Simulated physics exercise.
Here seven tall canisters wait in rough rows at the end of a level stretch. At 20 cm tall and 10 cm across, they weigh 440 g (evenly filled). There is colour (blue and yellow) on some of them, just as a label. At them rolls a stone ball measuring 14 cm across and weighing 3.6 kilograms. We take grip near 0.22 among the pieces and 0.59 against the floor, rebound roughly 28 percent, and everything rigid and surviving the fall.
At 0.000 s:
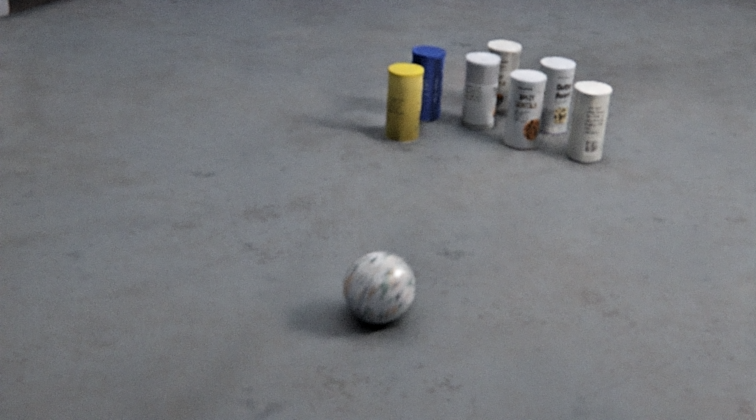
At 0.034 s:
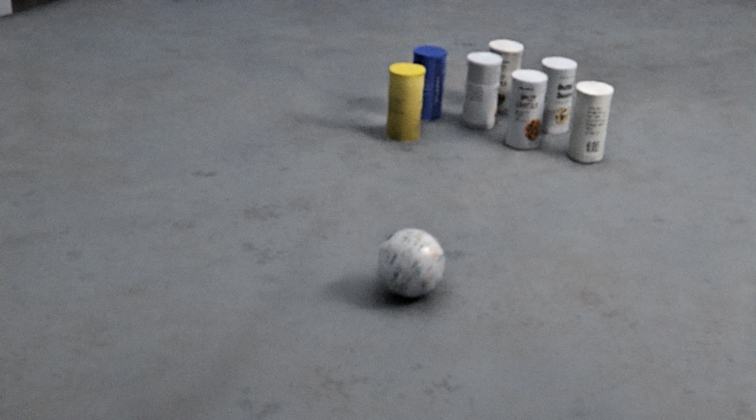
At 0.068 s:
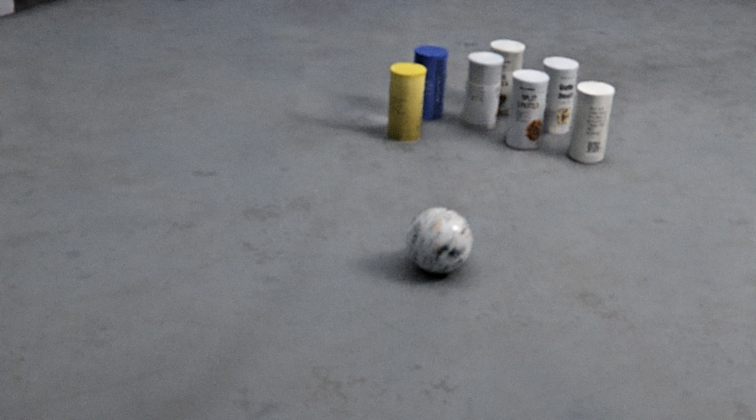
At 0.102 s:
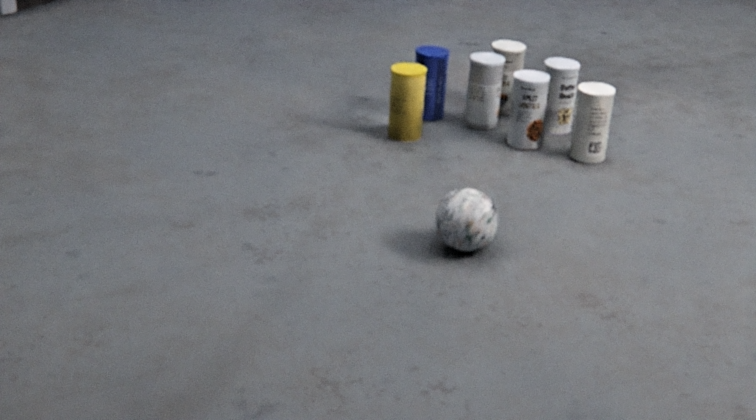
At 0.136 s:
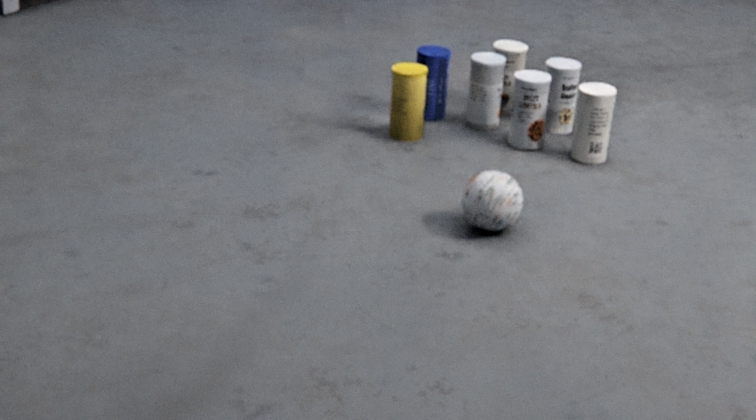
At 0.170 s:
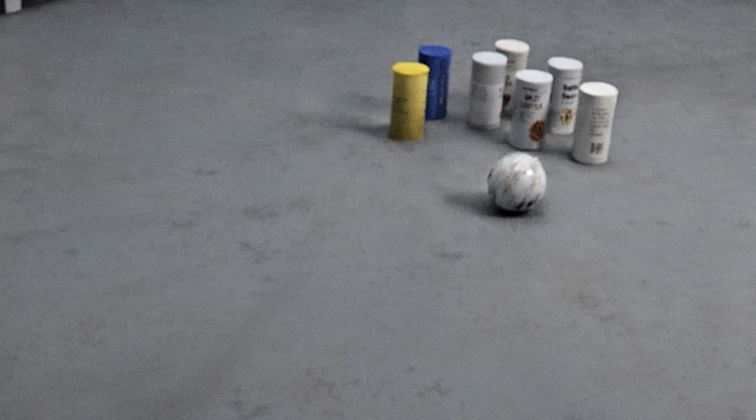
Seven tall canisters, one blue and one yellow, standing on a grey floor while a speckled white ball rolls rightward and away.
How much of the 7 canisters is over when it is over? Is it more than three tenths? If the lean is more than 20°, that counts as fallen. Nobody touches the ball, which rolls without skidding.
No, it is less than three tenths.
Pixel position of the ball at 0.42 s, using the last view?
Near (639, 88).
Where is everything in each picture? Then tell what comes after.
In the first frame (places mark the middle of the side facing us; the camera moves round a little), ball (379, 288) 89 cm before the front row; blue canister (425, 89); yellow canister (403, 109); nothing disturbed.
In the second frame, ball (410, 263) 76 cm before the front row; blue canister (426, 89).
In the third frame, ball (439, 240) 63 cm before the front row; yellow canister (404, 109).
In the fourth frame, ball (466, 220) 51 cm before the front row; yellow canister (405, 109).
In the fifth frame, ball (492, 201) 38 cm before the front row; blue canister (430, 89).
In the sixth frame, ball (517, 183) 25 cm before the front row; blue canister (431, 89); yellow canister (407, 109); nothing disturbed.
After 0.42 s, ball still moving; 1 of the 7 canisters over.
By the end (1.4 s), ball rolling away; 1 of the 7 canisters over; blue canister unmoved; yellow canister unmoved. That is 14 per cent. As the last picture would show them, middles, blue canister near (432, 84), yellow canister near (409, 103).
